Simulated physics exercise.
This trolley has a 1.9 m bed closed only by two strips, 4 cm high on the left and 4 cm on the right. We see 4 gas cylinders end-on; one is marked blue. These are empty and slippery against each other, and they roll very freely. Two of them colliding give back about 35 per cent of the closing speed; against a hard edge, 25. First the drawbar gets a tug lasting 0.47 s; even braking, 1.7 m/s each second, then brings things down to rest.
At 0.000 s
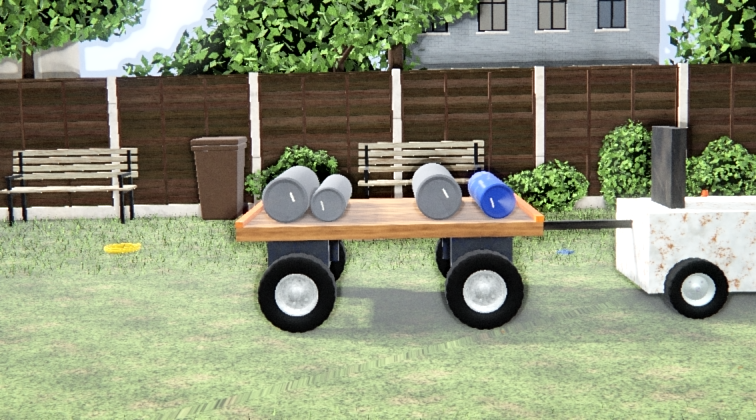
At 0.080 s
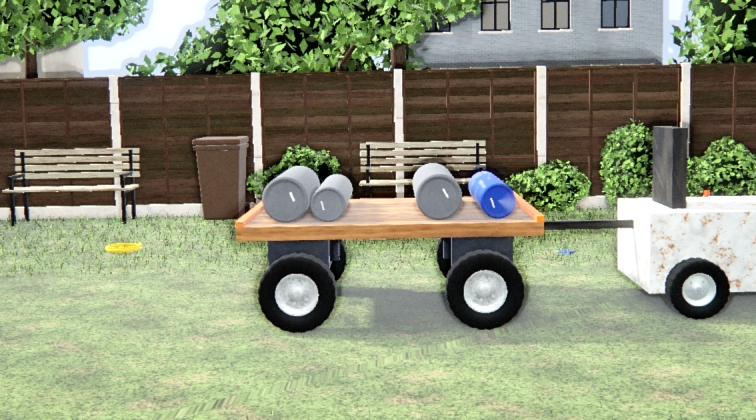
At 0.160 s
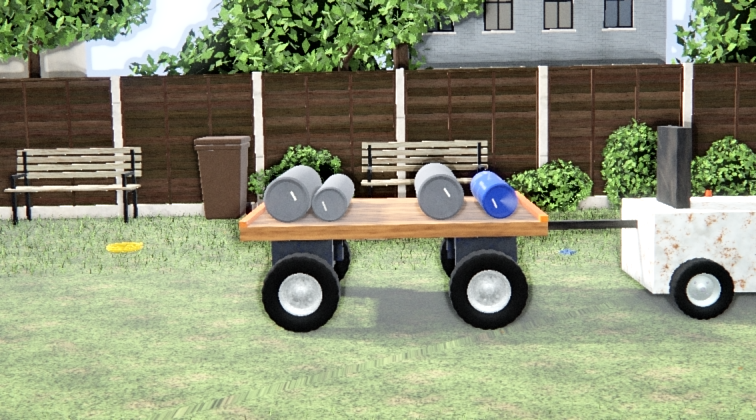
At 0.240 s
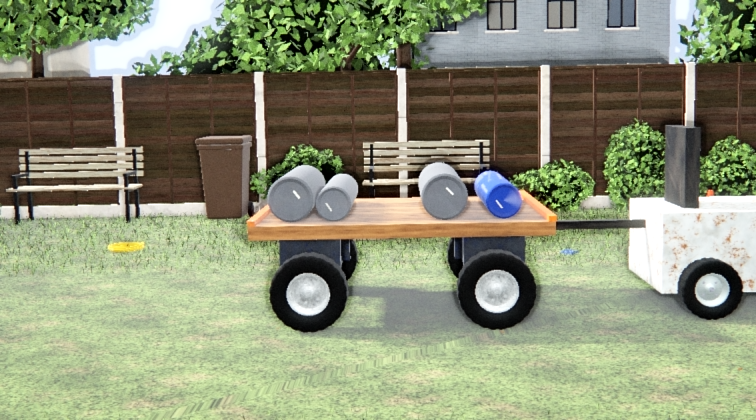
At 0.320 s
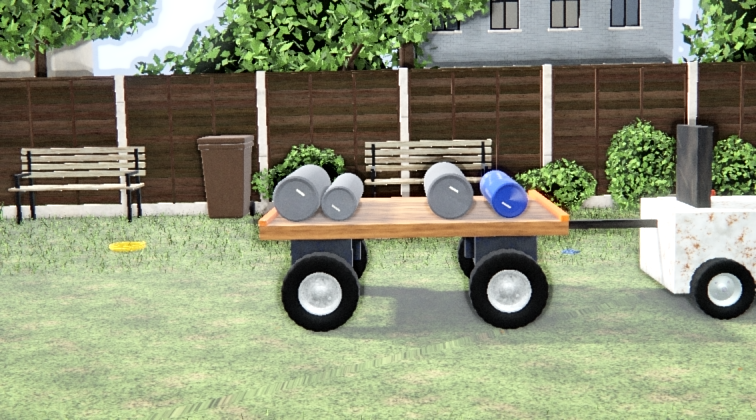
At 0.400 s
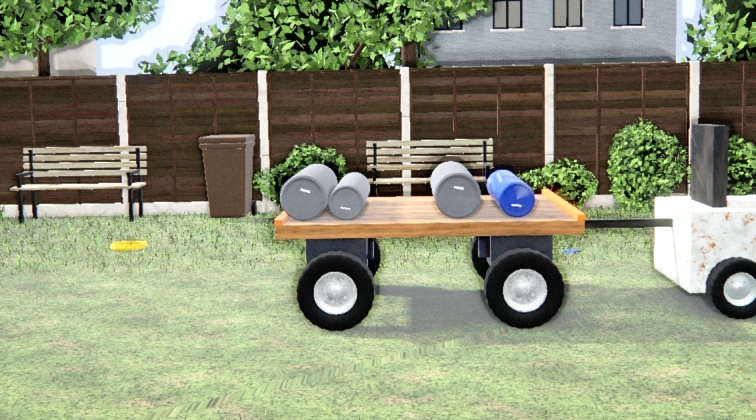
A flatbed wooden trolley stands on a lawn, seen side-on from a fixed view, with a brown fence, two benches, a bin, bushes and a grey house behind. Three grey cylinders and a blue one at the right lie end-on across its deck, and a drawbar joins it to a rust-speckled white vehicle. After resting, the trolley rolls slowly right behind the vehicle, gradually quickening, its load riding along.
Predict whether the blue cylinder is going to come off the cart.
Blue: It stays put.
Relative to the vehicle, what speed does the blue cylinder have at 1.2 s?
It's travelling at about 0.3 m/s.
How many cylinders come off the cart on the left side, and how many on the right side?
Left side: 1; right side: 0.
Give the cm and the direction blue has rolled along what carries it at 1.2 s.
By then blue sits 65 left of where it began.
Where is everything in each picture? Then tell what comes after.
In the first picture, blue at (498, 201); right bar at (540, 219); cart at rest; 4 of the 4 make up the bottom layer on the deck.
In the second picture, blue at (499, 201); right bar at (540, 219); cart moving right at 0.2 m/s.
In the third picture, blue at (500, 201); right bar at (544, 219); cart moving right at 0.5 m/s.
In the fourth picture, blue at (504, 201); right bar at (553, 219); cart moving right at 0.8 m/s.
In the fifth picture, blue at (510, 201); right bar at (565, 218); cart moving right at 1.1 m/s.
In the sixth picture, blue at (518, 200); right bar at (581, 218); cart moving right at 1.5 m/s.
After 1.2 s, blue is on the deck, 90 cm from the right bar, rolling left along the cart; 1 over a bar so far.
After 2.3 s, no change for blue; 1 over a bar so far.
At rest (3.5 s), blue is on the deck, 85 cm from the right bar; 1 over a bar so far.
